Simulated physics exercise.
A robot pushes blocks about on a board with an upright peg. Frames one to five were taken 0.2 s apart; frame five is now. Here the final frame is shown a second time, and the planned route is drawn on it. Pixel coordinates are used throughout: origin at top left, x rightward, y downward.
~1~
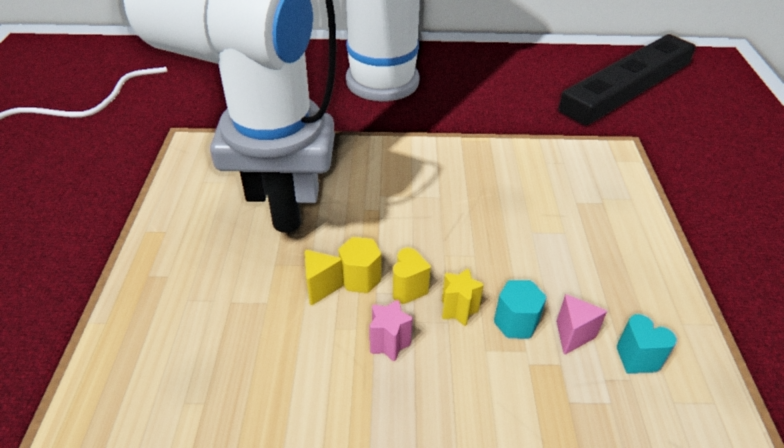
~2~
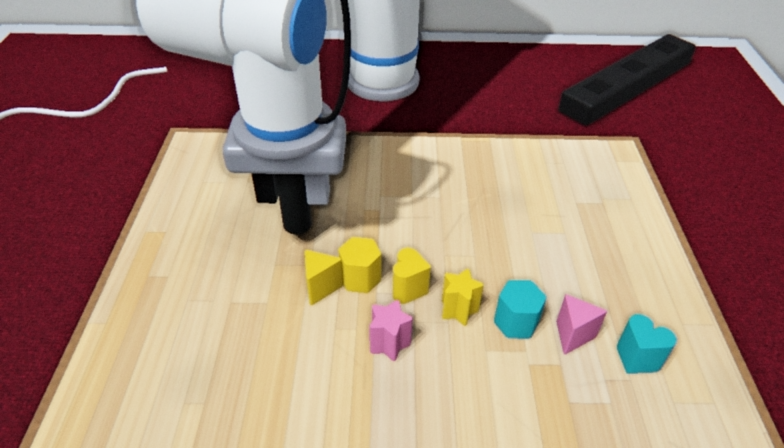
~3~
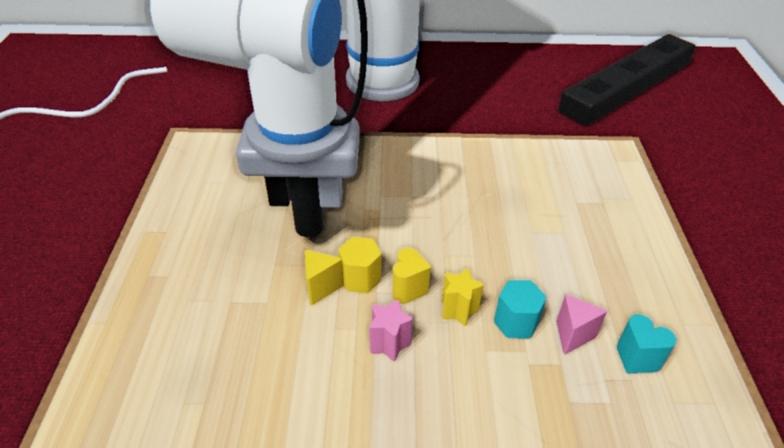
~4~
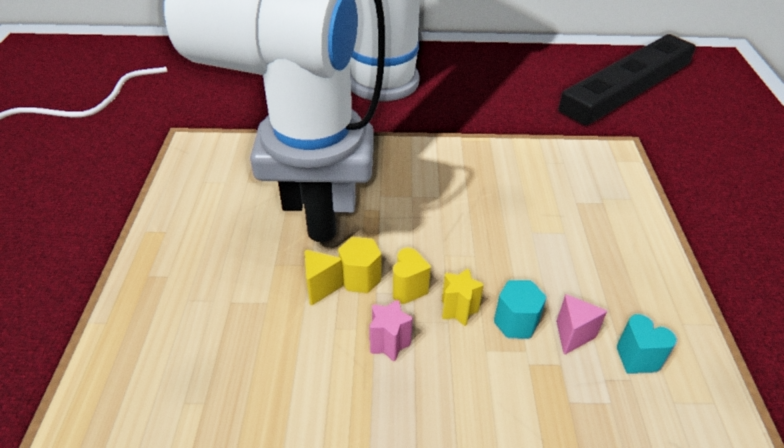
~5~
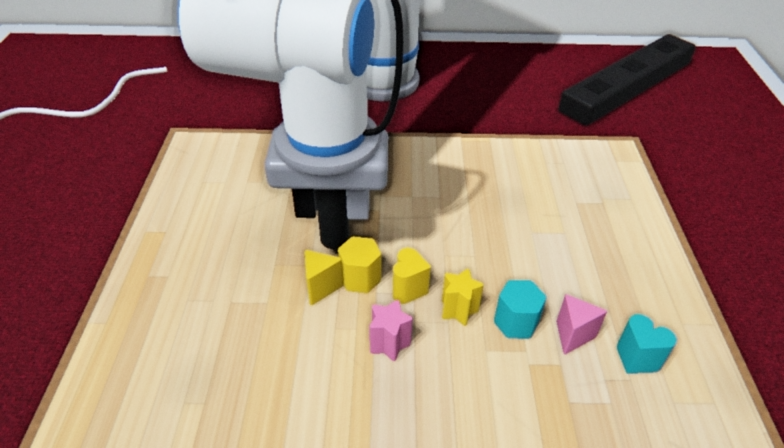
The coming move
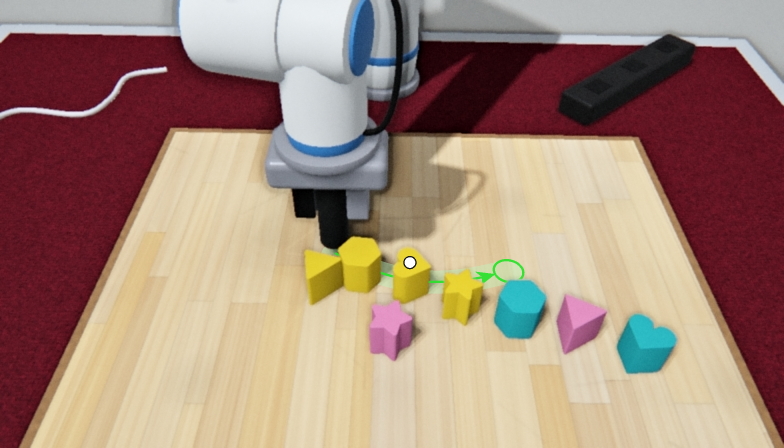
At first, a white and blue robot arm holds its dark peg over a wooden board, behind and left of a loose row of yellow, pink and turquoise blocks. The arm then slides the peg a short way right and slightly nearer, until it is just behind the leftmost yellow blocks, which stay still.
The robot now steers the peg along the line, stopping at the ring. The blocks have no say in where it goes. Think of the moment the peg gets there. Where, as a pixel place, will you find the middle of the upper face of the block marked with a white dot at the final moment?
In the picture, that point is around (452, 282).
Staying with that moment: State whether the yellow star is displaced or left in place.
By the time the path is finished, it has moved at least a centimetre.
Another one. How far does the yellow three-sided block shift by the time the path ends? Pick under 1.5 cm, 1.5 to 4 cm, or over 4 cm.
Displacement: Within 1.5 cm.
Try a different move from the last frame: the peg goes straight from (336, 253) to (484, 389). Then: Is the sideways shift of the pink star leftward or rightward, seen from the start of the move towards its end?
My prediction: Rightwards.
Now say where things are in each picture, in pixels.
In the first picture, lower end of the peg at (287, 223), tops of blocks, yellow three-sided block at (318, 262), yellow hexagon at (360, 251), yellow heart block at (410, 263), yellow star at (462, 283), turquoise hexagon at (523, 296).
In the second picture, peg at (298, 225), blocks as before.
In the third picture, peg at (309, 228), blocks as before.
In the fourth picture, peg at (322, 233), blocks as before.
In the fifth picture, peg at (335, 239), yellow three-sided block at (318, 262), yellow hexagon at (360, 251), yellow heart block at (410, 263), yellow star at (462, 283), turquoise hexagon at (523, 296).
The drawn path runs from (336, 253) over (389, 275) and (450, 282) to (509, 271); the dot is on the yellow heart block.
What follows on the original path. One third of the way, peg at (391, 262); yellow hexagon at (382, 274), turned 60° clockwise; yellow heart block at (417, 268), turned 35° anticlockwise.
Two thirds of the way, peg at (454, 268); yellow hexagon at (384, 275), turned 65° clockwise; yellow heart block at (452, 281), turned 35° clockwise; yellow star at (484, 303), turned 20° anticlockwise; turquoise hexagon at (528, 298).
At the end, peg at (512, 257); yellow three-sided block not moved; yellow hexagon at (384, 275), turned 65° clockwise; yellow heart block at (452, 282), turned 35° clockwise; yellow star at (484, 303), turned 20° anticlockwise; turquoise hexagon at (528, 298).
